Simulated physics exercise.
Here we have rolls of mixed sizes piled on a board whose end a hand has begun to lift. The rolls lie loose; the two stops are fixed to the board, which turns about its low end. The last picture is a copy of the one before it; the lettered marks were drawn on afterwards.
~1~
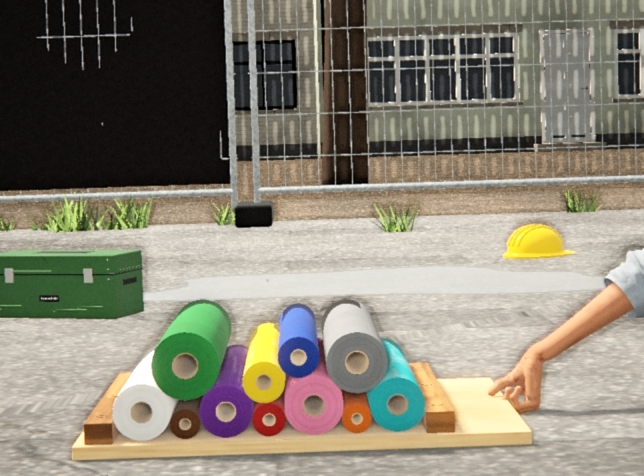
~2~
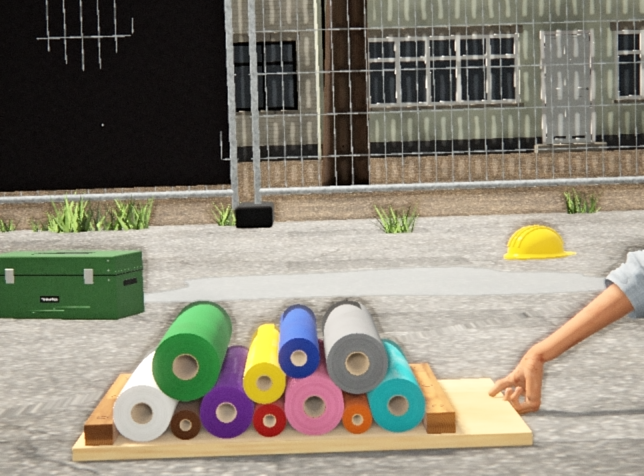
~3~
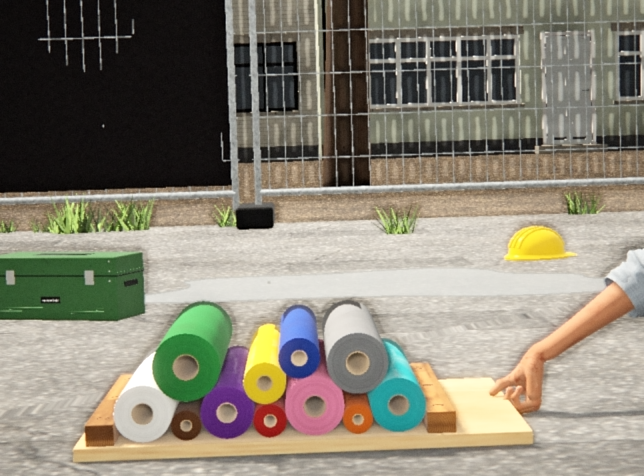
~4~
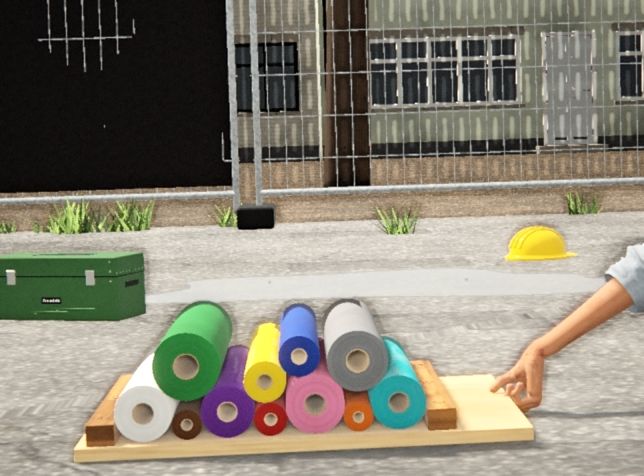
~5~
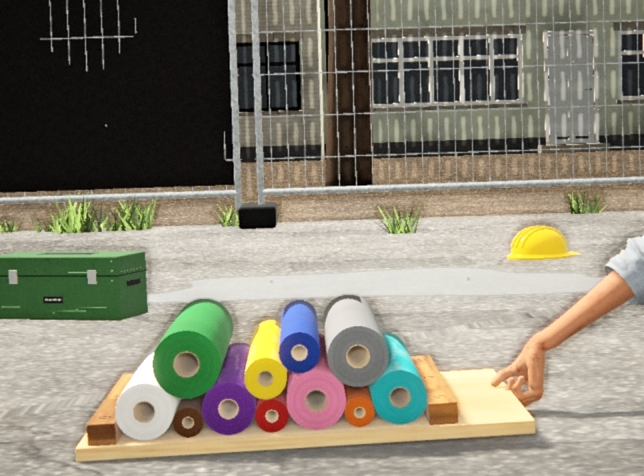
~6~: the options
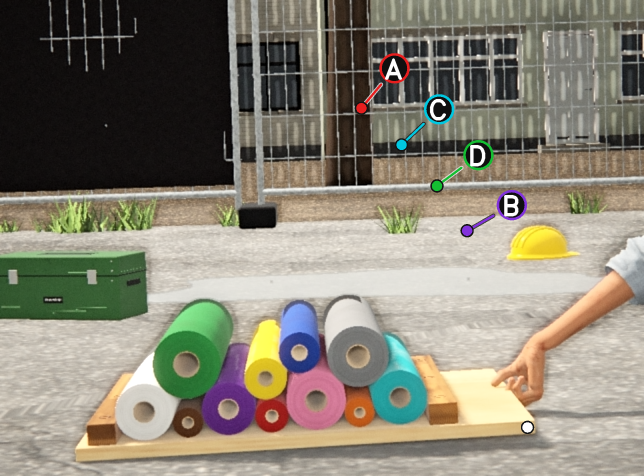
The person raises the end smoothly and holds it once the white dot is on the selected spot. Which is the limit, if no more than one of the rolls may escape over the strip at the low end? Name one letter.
Stop at C.
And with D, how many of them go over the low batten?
With D, none.
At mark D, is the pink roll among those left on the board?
Yes, with D.
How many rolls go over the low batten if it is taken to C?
The count is none.
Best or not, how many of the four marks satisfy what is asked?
The number is three.
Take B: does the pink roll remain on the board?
Yes.
On the marked copy, A at (361, 108); B at (467, 231); C at (401, 145); D at (437, 186); the white dot at (527, 428).
Taking C. A third of the way, board at 21°.
Two thirds of the way, board at 41°.
When it is over, board at 42°, none over the low batten.
As for the rest, A four over the low batten (green, grey, yellow, blue); B none over the low batten; D none over the low batten.
